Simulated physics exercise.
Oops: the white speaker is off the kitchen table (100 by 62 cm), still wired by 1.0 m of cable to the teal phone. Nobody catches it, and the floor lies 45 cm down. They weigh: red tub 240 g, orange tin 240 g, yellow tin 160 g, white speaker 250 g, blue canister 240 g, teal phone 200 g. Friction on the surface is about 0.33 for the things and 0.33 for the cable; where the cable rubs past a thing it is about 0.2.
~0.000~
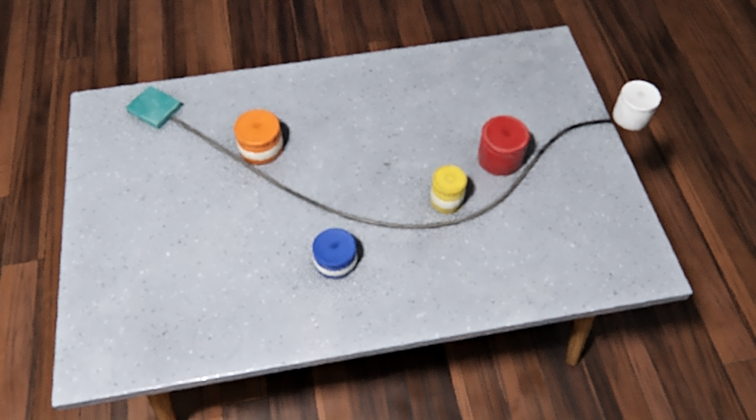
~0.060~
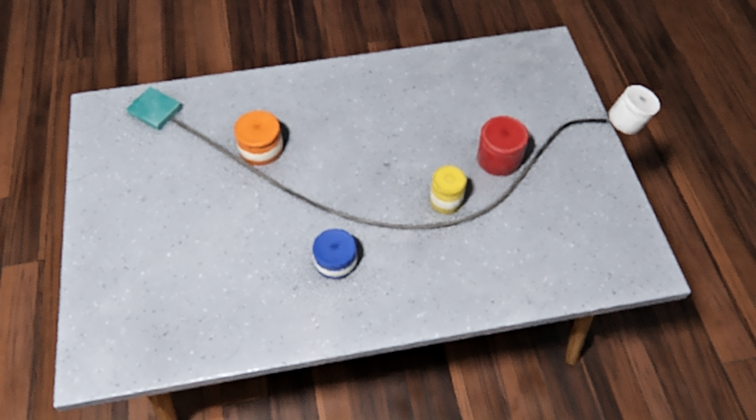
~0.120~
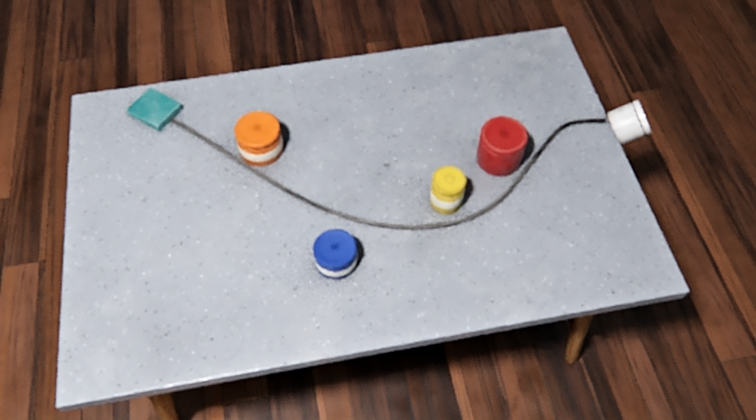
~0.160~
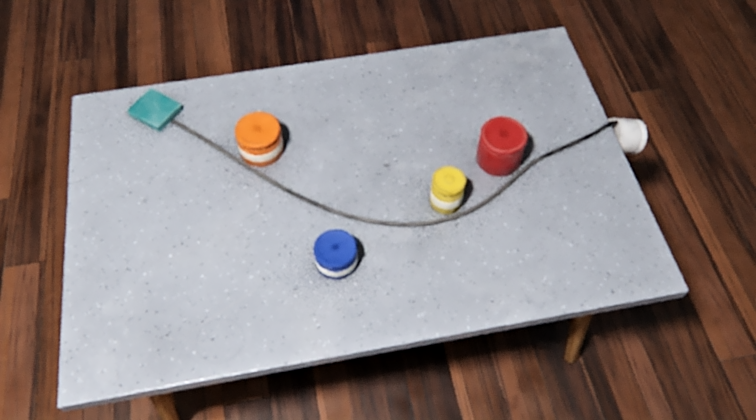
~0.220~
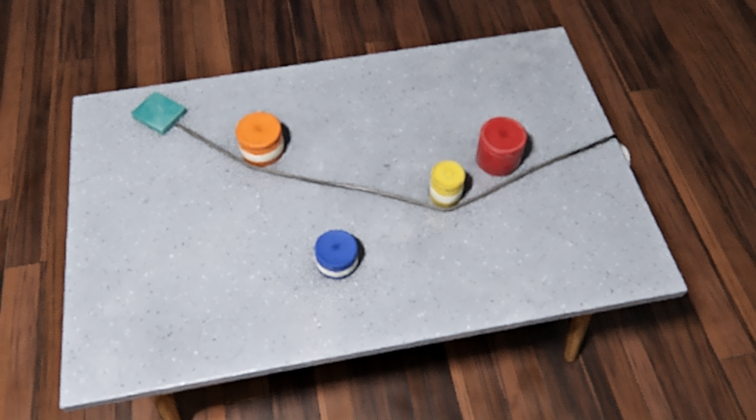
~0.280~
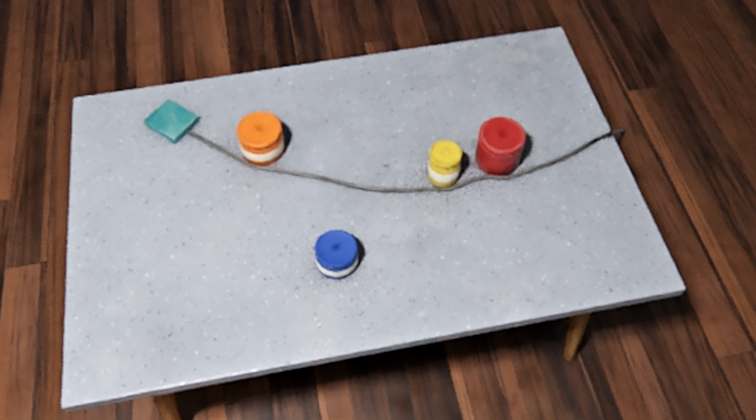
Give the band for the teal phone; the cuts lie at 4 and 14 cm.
The teal phone reaches the top band.
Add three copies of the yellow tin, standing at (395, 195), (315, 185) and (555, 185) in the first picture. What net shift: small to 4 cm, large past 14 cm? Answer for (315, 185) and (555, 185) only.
In that order: Small, small.
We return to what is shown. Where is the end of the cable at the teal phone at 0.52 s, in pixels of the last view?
At about (244, 158).
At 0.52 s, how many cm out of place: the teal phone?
Teal phone 15 cm.
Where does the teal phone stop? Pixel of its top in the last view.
At about (267, 174).
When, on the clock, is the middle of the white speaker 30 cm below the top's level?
About: 0.50 s.
After 0.5 s, the cable's tail end at (244, 158); teal phone 17 cm off its start, white speaker over the edge, yellow tin 13 cm off its start.
After 0.7 s, the cable's tail end at (279, 165); teal phone 25 cm off its start, yellow tin 13 cm off its start, white speaker over the edge.
After 1.0 s, the cable's tail end at (288, 167); teal phone 27 cm off its start at (267, 174), yellow tin 13 cm off its start at (445, 121), white speaker over the edge.
After 1.2 s, the cable's tail end at (288, 167); teal phone 27 cm off its start, yellow tin 13 cm off its start, white speaker over the edge.
After 2.4 s, the cable's tail end at (288, 167); teal phone 27 cm off its start at (267, 174), yellow tin 13 cm off its start at (446, 121), white speaker over the edge, orange tin 6 cm off its start at (290, 123).
